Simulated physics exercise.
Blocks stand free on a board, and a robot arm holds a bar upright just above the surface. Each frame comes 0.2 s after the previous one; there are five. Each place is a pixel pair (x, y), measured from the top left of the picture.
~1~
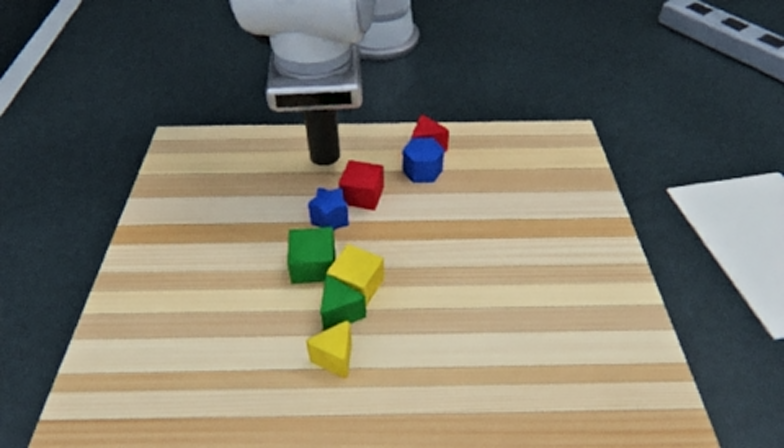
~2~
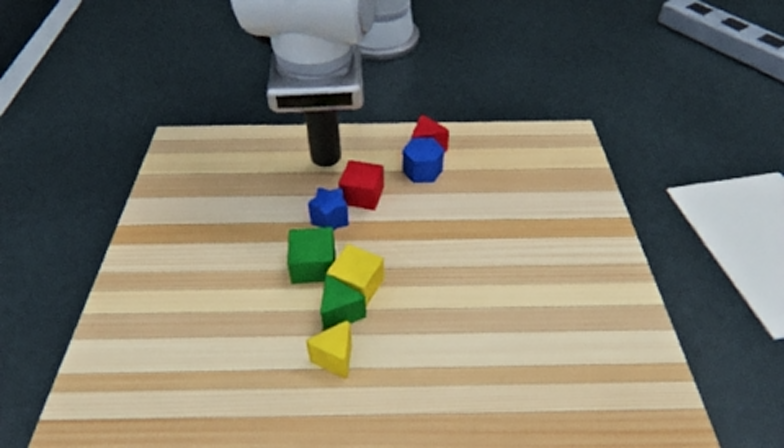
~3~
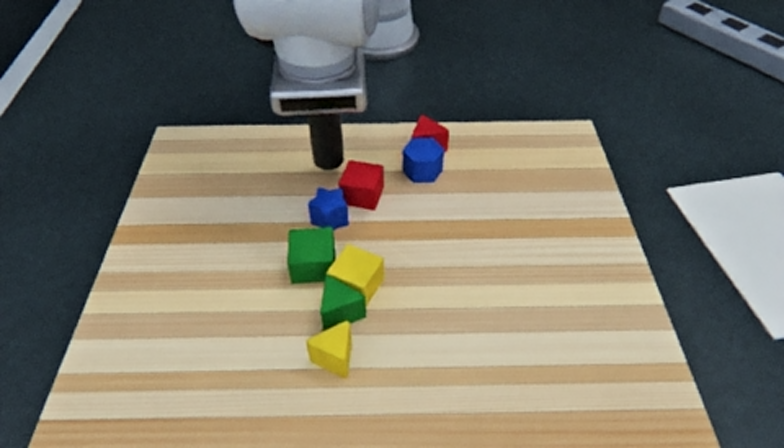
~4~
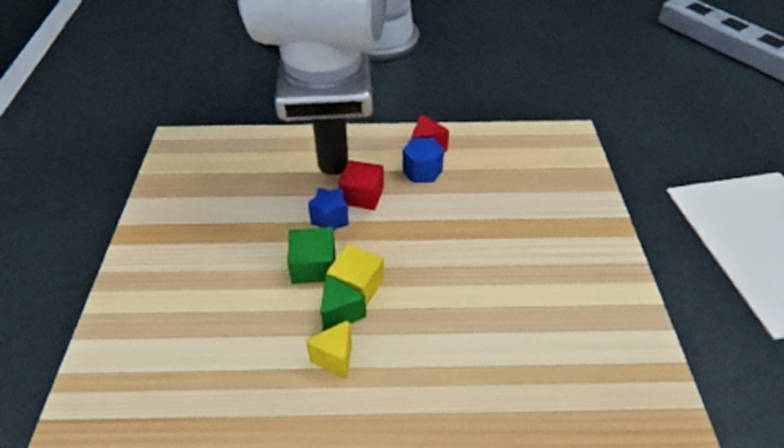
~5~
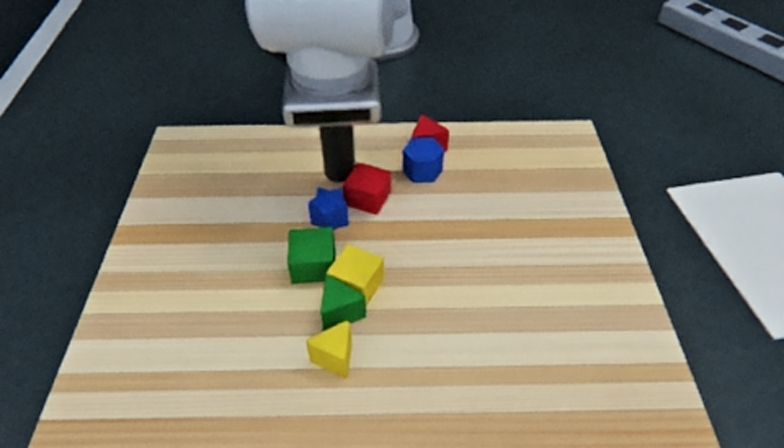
At first, a robot arm holds a dark bar upright near the far edge of a striped wooden board scattered with colourful blocks. The bar then slides slightly toward the viewer and to the right, and finally nudges the red cube a little, while the other blocks stay still.
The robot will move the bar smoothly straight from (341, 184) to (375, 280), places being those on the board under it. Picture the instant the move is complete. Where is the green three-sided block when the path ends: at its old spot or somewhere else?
That one moves away.
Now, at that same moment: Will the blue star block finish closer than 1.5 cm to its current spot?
I'd say no.
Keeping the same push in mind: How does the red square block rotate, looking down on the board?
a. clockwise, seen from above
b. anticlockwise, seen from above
Correct choice: B.
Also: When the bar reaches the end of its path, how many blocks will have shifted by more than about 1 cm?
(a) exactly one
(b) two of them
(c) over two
c - over two.
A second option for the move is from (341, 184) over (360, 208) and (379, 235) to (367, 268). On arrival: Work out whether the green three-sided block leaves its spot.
Once the bar is done, the green three-sided block is in a new spot.
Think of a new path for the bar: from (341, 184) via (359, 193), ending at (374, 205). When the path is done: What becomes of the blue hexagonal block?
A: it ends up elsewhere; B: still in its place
B (still in its place)
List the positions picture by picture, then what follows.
The first picture shows bar's lower end (325, 156); blue star block (328, 199); green three-sided block (338, 294); yellow square block (356, 265); red square block (361, 174).
The second picture shows bar (326, 157); blocks still.
The third picture shows bar (329, 160); blocks still.
The fourth picture shows bar (334, 165); blocks still.
The fifth picture shows bar (340, 172); blue star block (328, 199); green three-sided block (338, 294); yellow square block (356, 265); red square block (367, 177).
What follows on the original path. One third of the way, bar (350, 201); blue star block (325, 208), turned 40° clockwise; red square block (386, 191), turned 30° anticlockwise.
Two thirds of the way, bar (361, 234); blue star block (323, 216), turned 80° clockwise; red square block (388, 192), turned 35° anticlockwise.
At the end, bar (374, 269); blue star block (323, 216), turned 80° clockwise; green three-sided block (329, 315); yellow square block (354, 291), turned 15° clockwise; red square block (388, 192), turned 35° anticlockwise.
